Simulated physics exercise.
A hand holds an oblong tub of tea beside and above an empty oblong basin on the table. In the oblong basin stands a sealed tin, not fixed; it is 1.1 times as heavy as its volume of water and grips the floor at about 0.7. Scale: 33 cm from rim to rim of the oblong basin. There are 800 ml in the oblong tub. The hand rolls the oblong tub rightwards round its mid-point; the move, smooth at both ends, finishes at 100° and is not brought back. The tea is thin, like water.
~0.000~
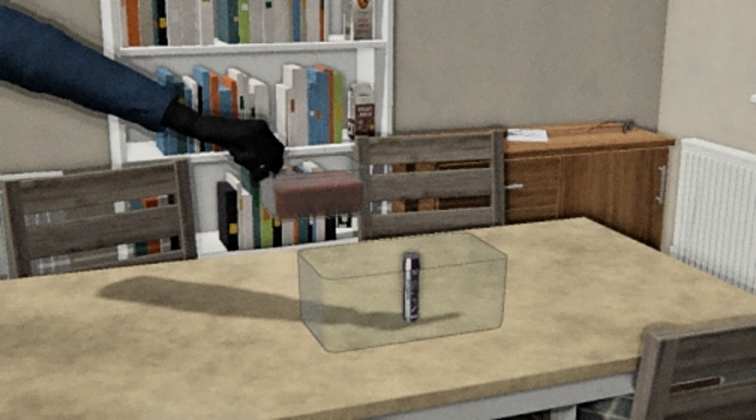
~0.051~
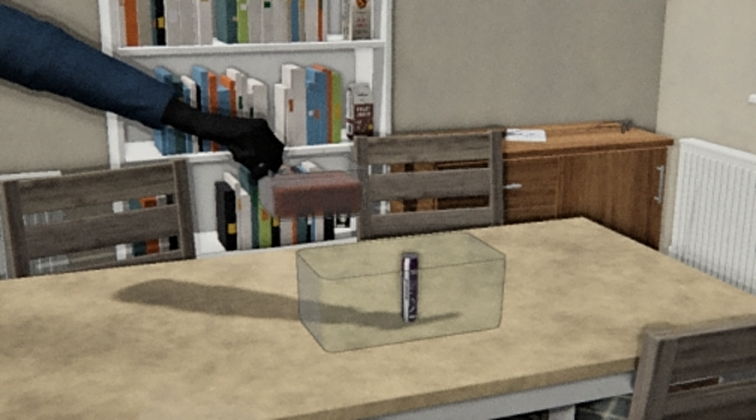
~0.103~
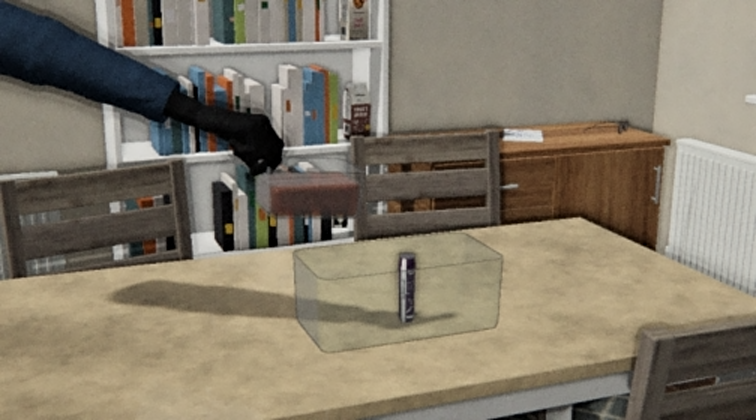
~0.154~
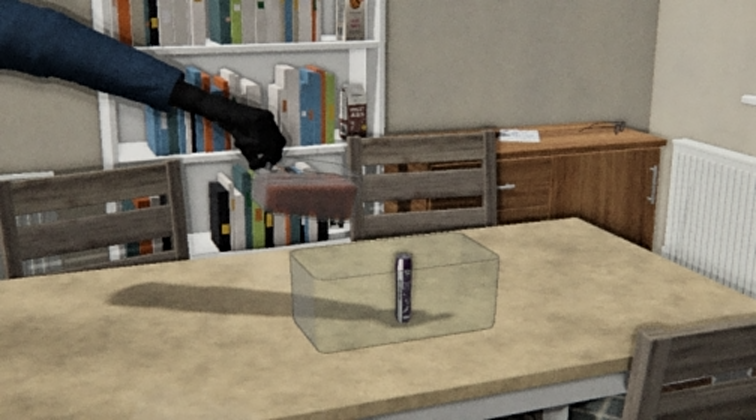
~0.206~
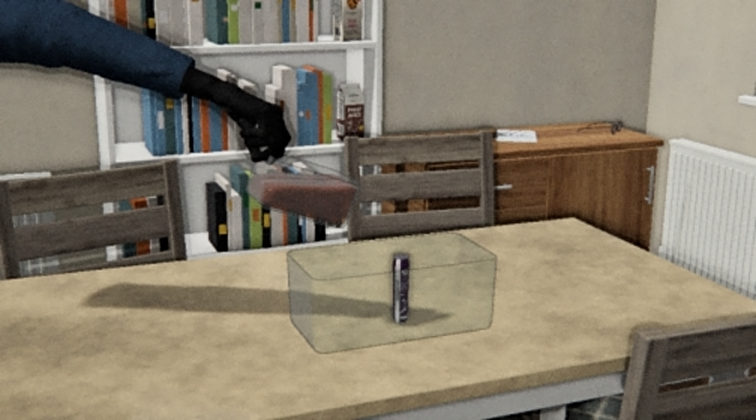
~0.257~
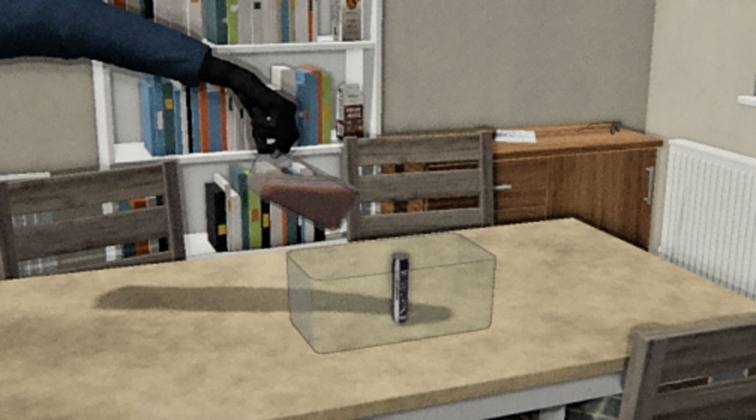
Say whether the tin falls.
It falls.
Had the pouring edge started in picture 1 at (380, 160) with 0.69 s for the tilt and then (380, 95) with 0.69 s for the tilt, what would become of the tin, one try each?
First it keeps standing; then it stays up.
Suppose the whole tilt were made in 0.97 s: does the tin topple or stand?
The tin stays up.
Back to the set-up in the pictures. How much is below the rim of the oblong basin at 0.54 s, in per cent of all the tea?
About 34 per cent.
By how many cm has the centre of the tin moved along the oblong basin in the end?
About 8.0 cm.
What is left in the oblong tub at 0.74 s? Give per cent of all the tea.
Some 8 per cent.
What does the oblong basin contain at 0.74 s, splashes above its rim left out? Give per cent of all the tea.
Some 88 per cent.
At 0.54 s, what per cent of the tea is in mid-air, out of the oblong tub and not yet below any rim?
Some 40 per cent.
By 0.54 s the tilt is 88° and 26 per cent is still to pour; the tin stands where it began.
By 0.74 s the tilt is 100° and 8 per cent is still to pour; the tin leans 13°.
By 0.96 s the tilt is 100° and 1 per cent is still to pour; the tin leans 41°.
By 1.19 s the tilt is 100° and 0 per cent is still to pour; the tin lies on its side.
At rest the tin lies on its side.
